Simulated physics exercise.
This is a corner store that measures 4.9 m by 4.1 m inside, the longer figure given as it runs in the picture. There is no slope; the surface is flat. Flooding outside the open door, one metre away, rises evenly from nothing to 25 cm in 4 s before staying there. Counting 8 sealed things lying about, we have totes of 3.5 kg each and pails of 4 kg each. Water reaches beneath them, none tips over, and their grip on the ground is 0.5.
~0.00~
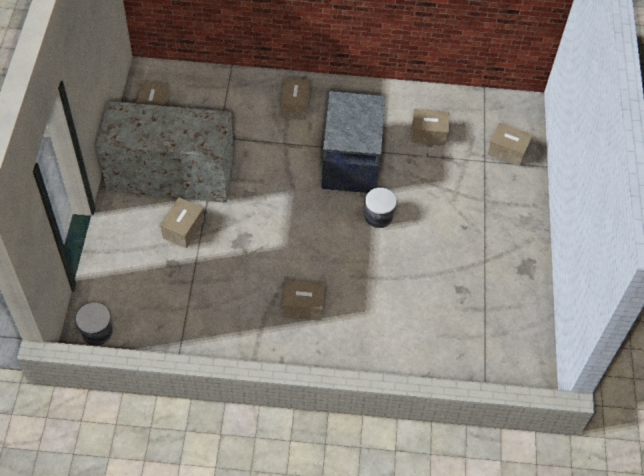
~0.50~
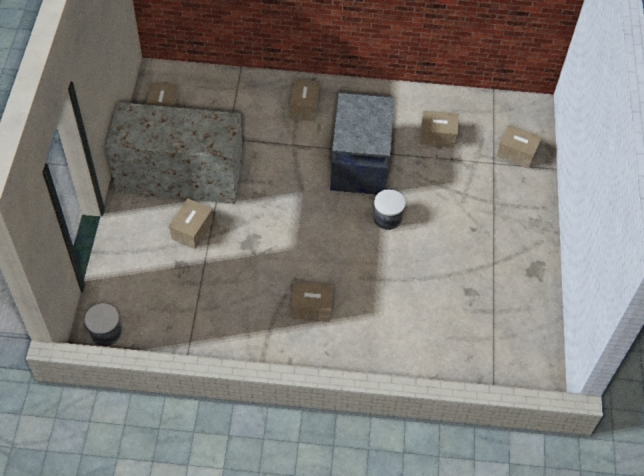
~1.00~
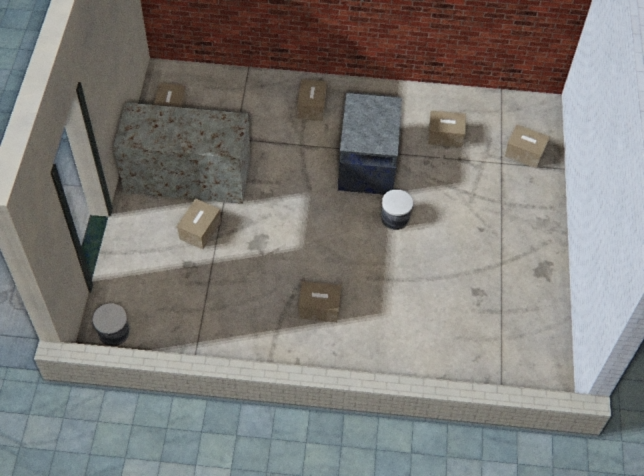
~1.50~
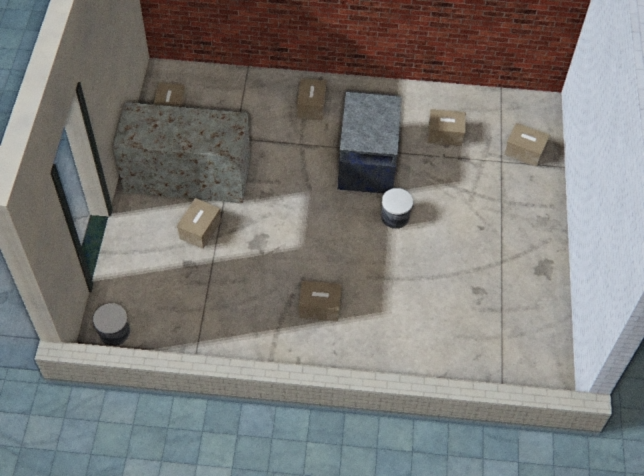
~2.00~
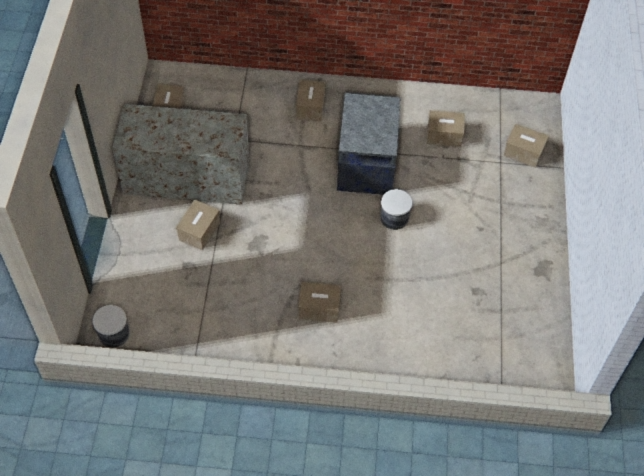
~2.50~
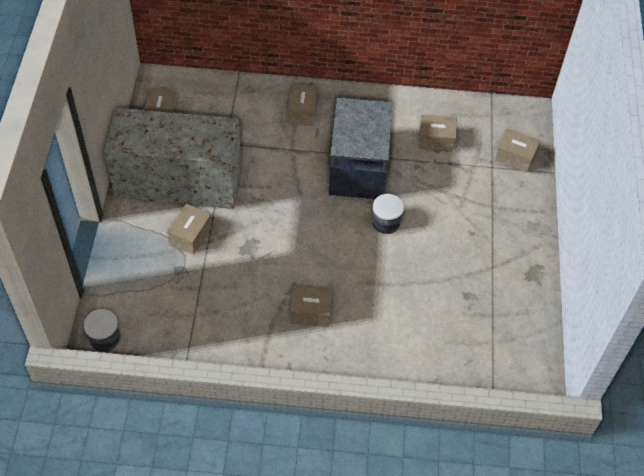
A walled room with a brick back wall, scattered boxes and two round pails sat still as the paving outside turned blue with water, then a shallow pool crept in through the left doorway.
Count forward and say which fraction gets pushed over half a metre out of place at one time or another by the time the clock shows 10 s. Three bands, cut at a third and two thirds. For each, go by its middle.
Most likely a middling share gets moved that far.
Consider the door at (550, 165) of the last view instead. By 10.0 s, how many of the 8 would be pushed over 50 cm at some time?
The answer then is 5.
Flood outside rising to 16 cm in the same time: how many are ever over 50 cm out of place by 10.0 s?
2.
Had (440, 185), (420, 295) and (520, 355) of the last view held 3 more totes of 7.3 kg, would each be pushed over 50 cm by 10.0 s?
In turn: Within the mark, beyond the mark, beyond the mark.
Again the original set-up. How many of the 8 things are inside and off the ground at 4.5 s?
That would be 0 of them.
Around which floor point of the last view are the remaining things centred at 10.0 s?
Somewhere near (362, 173).
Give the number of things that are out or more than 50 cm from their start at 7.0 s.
Tally at that time: 3.
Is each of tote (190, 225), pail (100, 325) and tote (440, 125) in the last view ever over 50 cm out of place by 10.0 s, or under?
Same order as the question: Greater, smaller, smaller.
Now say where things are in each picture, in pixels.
The first frame shows a tote at (304, 294) rests on the ground; a tote at (431, 120) rests on the ground; 0.0 m2 under water; 0 of 8 have shifted.
The second frame shows a tote at (312, 296), on the bottom; a tote at (440, 122) rests on the ground; 0.0 m2 under water; 0 of 8 have shifted.
The third frame shows a tote at (320, 296), on the bottom; a tote at (448, 122) rests on the ground; water covers 0.0 m2; 0 of 8 have shifted.
The fourth frame shows a tote at (320, 295) rests on the ground; a tote at (448, 121) rests on the ground; water covers 0.0 m2; 0 of 8 have shifted.
The fifth frame shows a tote at (320, 296), on the bottom; a tote at (447, 122) rests on the ground; water covers 0.1 m2; 0 of 8 have shifted.
The sixth frame shows a tote at (311, 301), on the bottom; a tote at (438, 126), on the bottom; water covers 0.6 m2; 0 of 8 have shifted.
After 3.5 s 0 of 8 are over 50 cm from their spots; 0 afloat.
After 4.5 s 1 of 8 are over 50 cm from their spots; 0 afloat.
After 7.0 s 3 of 8 are over 50 cm from their spots; 2 afloat.
After 10.0 s 4 of 8 are over 50 cm from their spots, and 4 have been at some point; 5 afloat.
